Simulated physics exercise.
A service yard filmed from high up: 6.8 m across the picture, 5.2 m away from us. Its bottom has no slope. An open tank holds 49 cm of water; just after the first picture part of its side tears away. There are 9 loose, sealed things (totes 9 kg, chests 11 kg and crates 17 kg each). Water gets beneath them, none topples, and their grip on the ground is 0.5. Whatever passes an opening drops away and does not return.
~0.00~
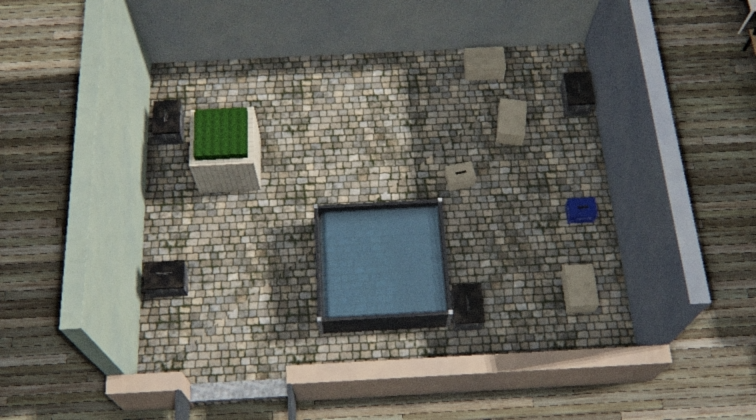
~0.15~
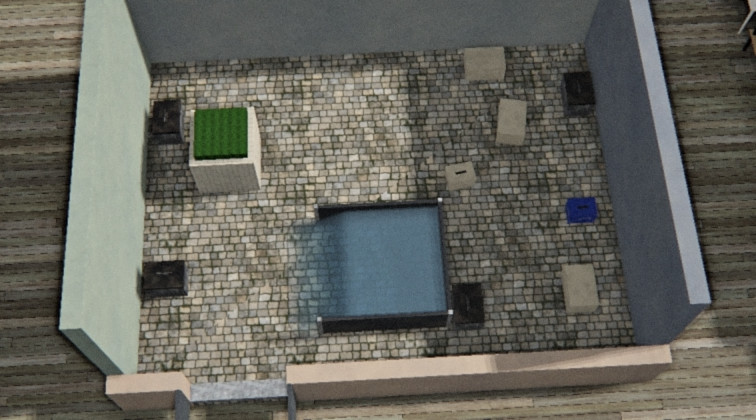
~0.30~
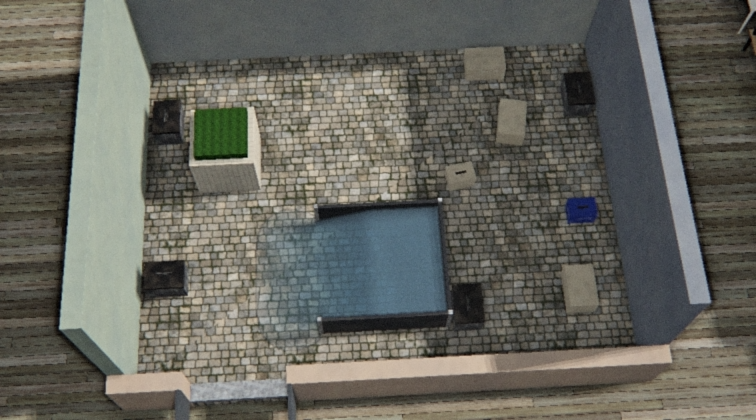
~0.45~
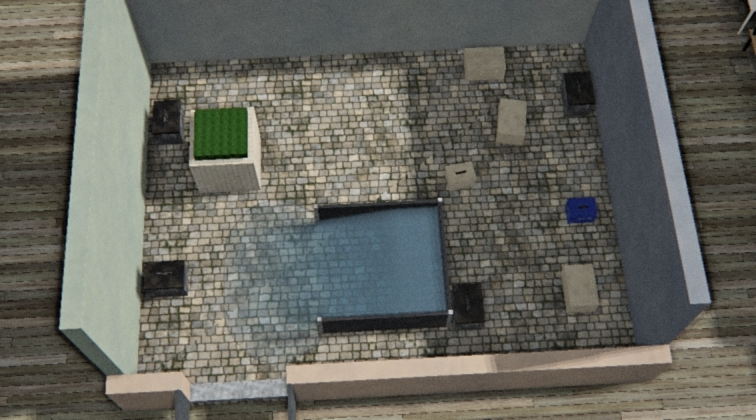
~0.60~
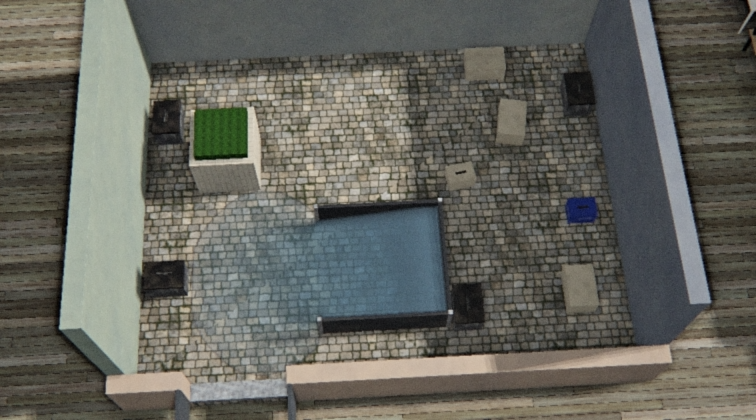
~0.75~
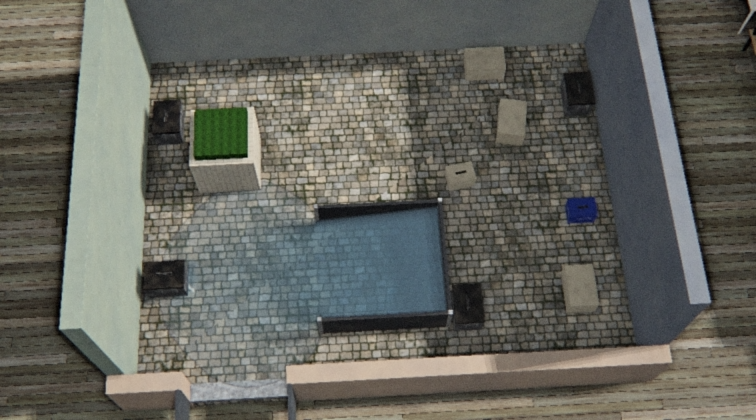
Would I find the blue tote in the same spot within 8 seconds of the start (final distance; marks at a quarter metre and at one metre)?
Blue tote holds its place.
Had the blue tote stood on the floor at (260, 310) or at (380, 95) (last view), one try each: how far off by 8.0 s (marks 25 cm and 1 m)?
In that order: It slides a little; it holds its place.
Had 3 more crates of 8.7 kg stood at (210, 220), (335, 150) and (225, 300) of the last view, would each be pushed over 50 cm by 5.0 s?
In that order: More, less, past it.
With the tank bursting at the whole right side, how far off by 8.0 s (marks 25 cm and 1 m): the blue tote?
In that case the blue tote travels far.
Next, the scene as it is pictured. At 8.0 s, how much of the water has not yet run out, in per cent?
About 76 per cent.
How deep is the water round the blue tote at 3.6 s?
About 0 cm.
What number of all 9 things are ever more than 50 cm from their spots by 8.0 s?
2 of them.
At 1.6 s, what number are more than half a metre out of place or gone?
By then 0.
After 1.6 s the blue tote is near (583, 207), 0.0 m from its start, aground; 0 of 9 are out; 1 afloat.
After 3.6 s the blue tote is near (583, 207), 0.0 m from its start, aground; 0 of 9 are out; 1 afloat.
After 5.6 s the blue tote is near (583, 207), 0.0 m from its start, aground; 0 of 9 are out; 1 afloat.
After 8.0 s the blue tote is near (583, 207), 0.0 m from its start, aground; 0 of 9 are out; 0 afloat.
